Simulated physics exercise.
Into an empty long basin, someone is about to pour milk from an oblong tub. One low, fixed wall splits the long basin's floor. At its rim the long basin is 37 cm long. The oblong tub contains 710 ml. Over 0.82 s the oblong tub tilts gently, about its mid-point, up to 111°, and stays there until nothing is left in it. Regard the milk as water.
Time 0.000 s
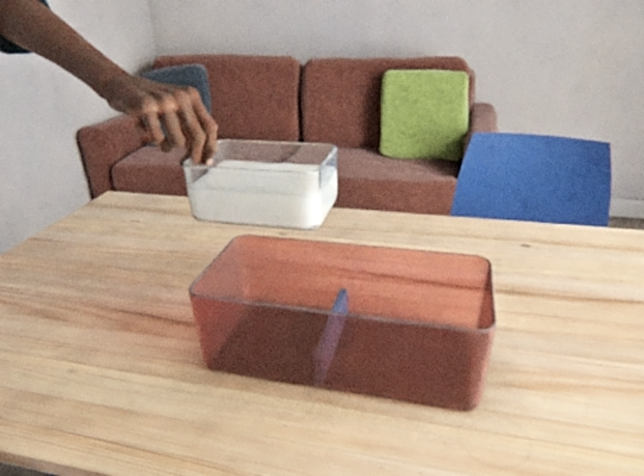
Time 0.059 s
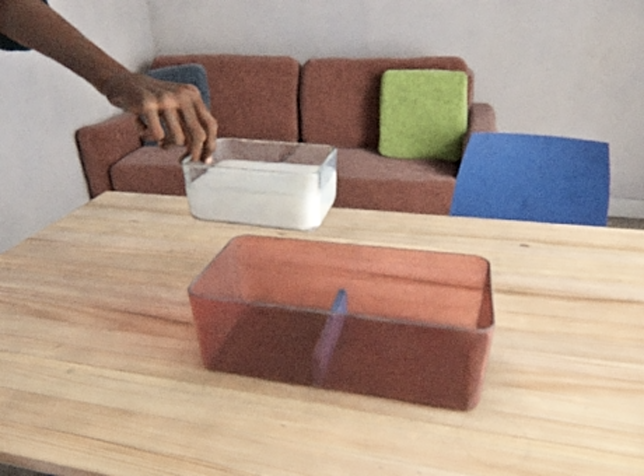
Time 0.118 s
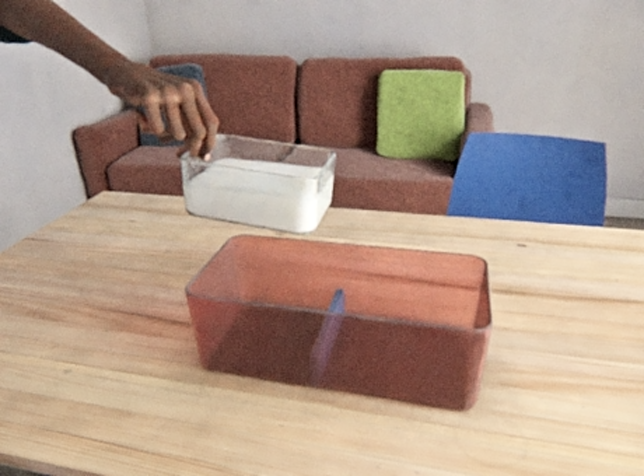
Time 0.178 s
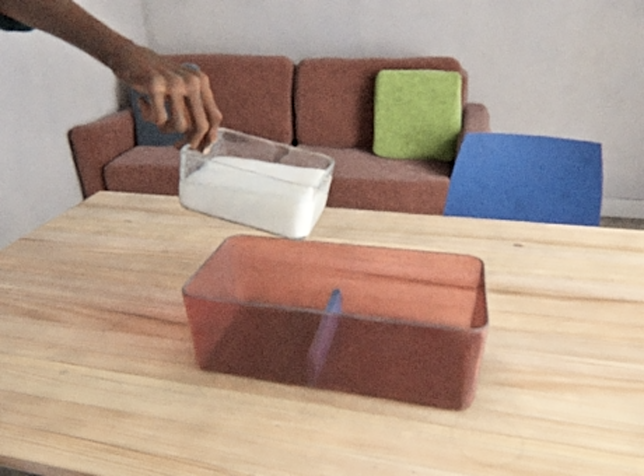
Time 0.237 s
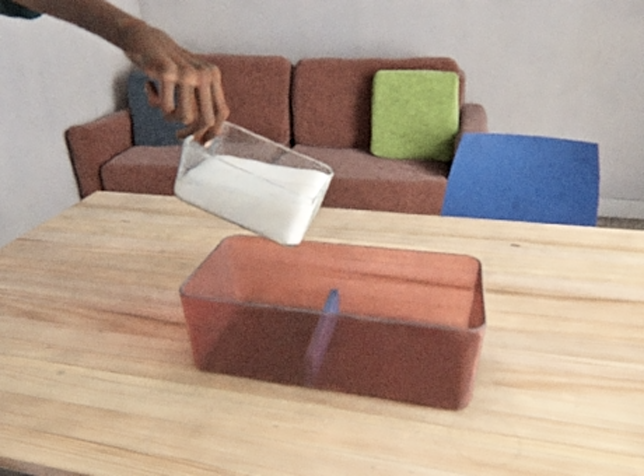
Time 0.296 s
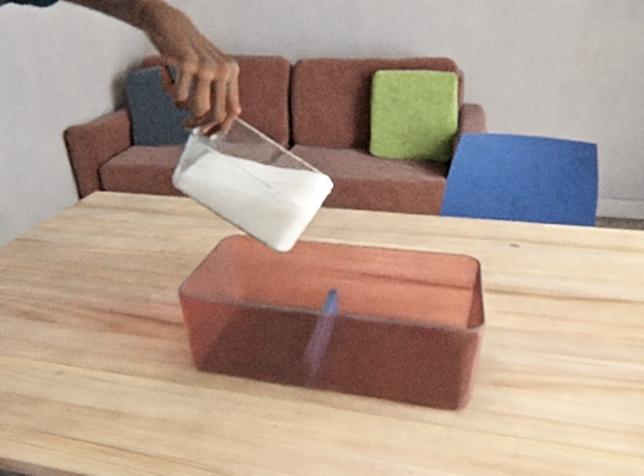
At first, a hand holds a clear oblong tub of white liquid level above a wooden table, behind an empty reddish long basin with a low divider. The hand then tilts the tub gradually down to the right, its back end rising, until it slants steeply with the liquid gathered at its lower edge.
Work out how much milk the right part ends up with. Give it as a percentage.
I would put it at 78 per cent.
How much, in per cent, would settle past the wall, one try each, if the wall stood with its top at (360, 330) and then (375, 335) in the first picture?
The first gives near 55 per cent and the second near 40 per cent.
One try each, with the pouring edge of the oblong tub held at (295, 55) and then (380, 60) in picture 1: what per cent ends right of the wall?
70 per cent first, 85 per cent second.
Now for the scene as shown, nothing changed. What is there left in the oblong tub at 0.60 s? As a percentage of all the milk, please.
Close to 18 percent of the liquid remains at that time.
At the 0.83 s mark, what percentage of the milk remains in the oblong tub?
Some 4 per cent.
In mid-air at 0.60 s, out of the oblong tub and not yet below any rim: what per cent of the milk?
I'd say close to 26 per cent.
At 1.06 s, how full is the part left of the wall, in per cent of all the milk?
The left part holds some 22 per cent.
After 0.60 s the tilt is 93° and 17 per cent is still to pour, 0 is left of the wall and 56 right of it.
After 0.83 s the tilt is 111° and 4 per cent is still to pour, 15 is left of the wall and 77 right of it.
After 1.06 s the tilt is 111° and 0 per cent is still to pour, 22 is left of the wall and 77 right of it.
After 1.32 s the tilt is 111° and 0 per cent is still to pour, 22 is left of the wall and 77 right of it.
In the end 22 per cent lies left of the wall, 78 right of it and 1 outside.
